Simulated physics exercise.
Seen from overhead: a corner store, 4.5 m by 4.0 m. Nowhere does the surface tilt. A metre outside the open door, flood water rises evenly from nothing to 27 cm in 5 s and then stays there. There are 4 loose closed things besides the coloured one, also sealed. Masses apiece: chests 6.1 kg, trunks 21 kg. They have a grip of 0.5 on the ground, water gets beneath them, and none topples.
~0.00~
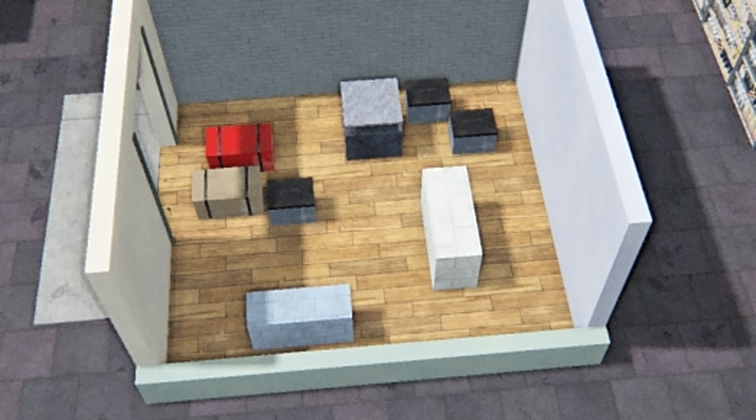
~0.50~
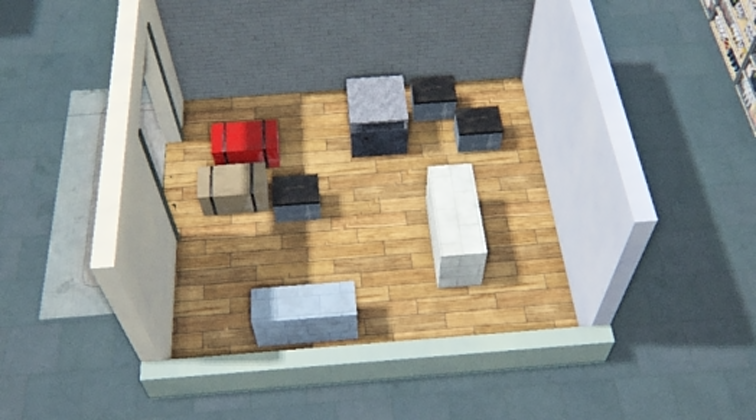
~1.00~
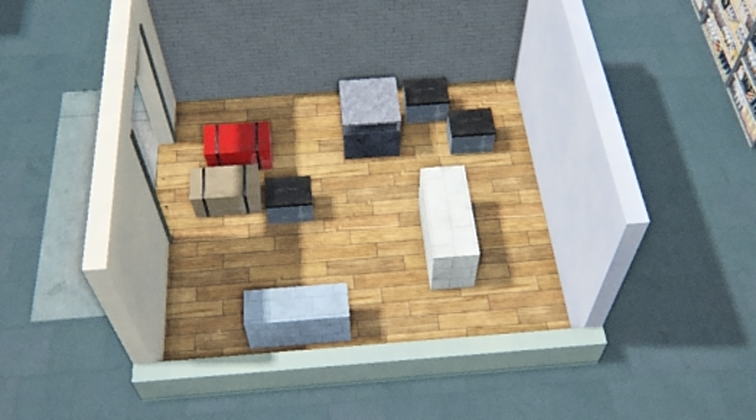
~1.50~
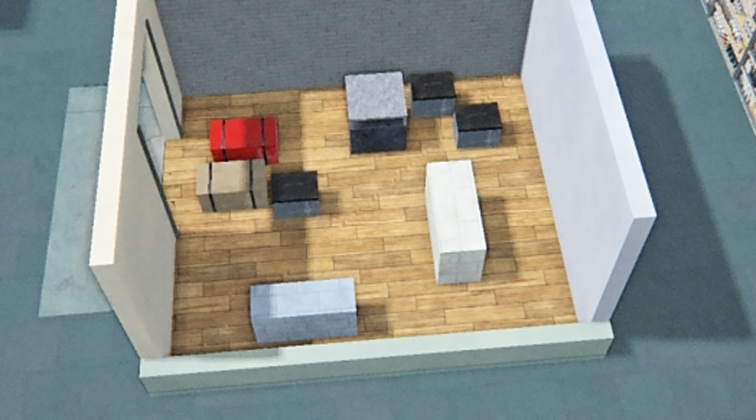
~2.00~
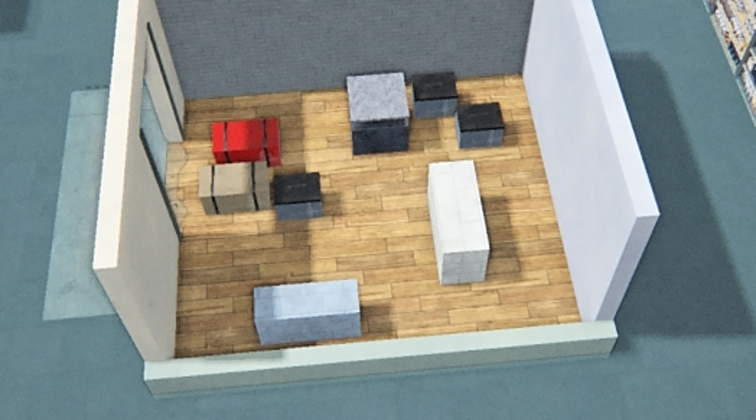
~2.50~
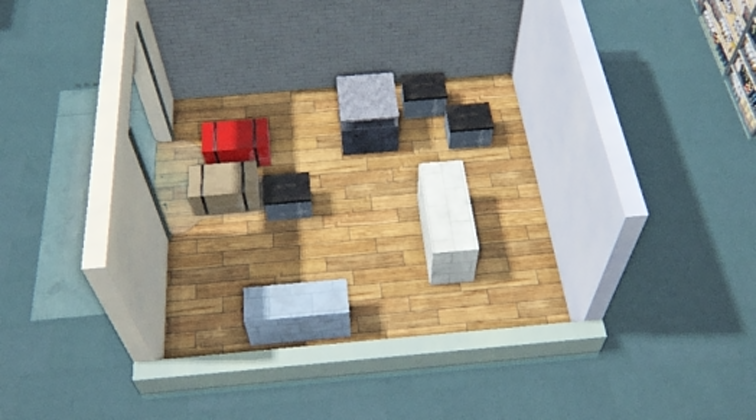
Water spread over the grey paving around the small store and just began to creep in at the open door on the left, while the red trunk and the other boxes inside stayed put.
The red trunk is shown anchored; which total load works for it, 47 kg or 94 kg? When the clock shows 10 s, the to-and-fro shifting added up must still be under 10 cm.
Only 94 kg.
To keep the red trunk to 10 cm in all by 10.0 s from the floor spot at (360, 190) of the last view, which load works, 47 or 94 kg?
Looking at the loads, only the heavier keeps it.
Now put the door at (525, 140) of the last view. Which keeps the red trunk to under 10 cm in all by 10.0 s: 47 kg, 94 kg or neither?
Result: The lesser mass is plenty.
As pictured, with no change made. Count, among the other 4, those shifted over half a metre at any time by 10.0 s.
Tally: 2.
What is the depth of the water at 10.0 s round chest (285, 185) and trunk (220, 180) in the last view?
Roughly 13 and 13 cm.
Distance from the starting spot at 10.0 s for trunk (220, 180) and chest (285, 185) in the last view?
The first is 200 cm from its start, the second 250 cm.
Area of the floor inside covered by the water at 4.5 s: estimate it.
About 6.0 m2.
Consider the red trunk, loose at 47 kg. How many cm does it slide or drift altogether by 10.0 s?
Path length near 80 cm.
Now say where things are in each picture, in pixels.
The first frame shows the red trunk at (239, 139), on the bottom; 0.0 m2 under water; 0 of 5 have shifted.
The second frame shows the red trunk at (244, 136) rests on the ground; 0.0 m2 under water; 0 of 5 have shifted.
The third frame shows the red trunk at (237, 138) rests on the ground; 0.0 m2 under water; 0 of 5 have shifted.
The fourth frame shows the red trunk at (243, 133) rests on the ground; water covers 0.0 m2; 0 of 5 have shifted.
The fifth frame shows the red trunk at (245, 135), on the bottom; 0.0 m2 under water; 0 of 5 have shifted.
The sixth frame shows the red trunk at (235, 135), on the bottom; 0.5 m2 under water; 0 of 5 have shifted.
After 3.5 s the red trunk would be 0 cm from its start with 47 kg and 0 cm from its start with 94 kg; 5 cm of water round it then.
After 4.5 s the red trunk would be 0 cm from its start with 47 kg and 0 cm from its start with 94 kg; 7 cm of water round it then.
After 7.0 s the red trunk would be 43 cm from its start with 47 kg and 0 cm from its start with 94 kg; 8 cm of water round it then.
After 10.0 s the red trunk would be 87 cm from its start with 47 kg and 0 cm from its start with 94 kg; 9 cm of water round it then.
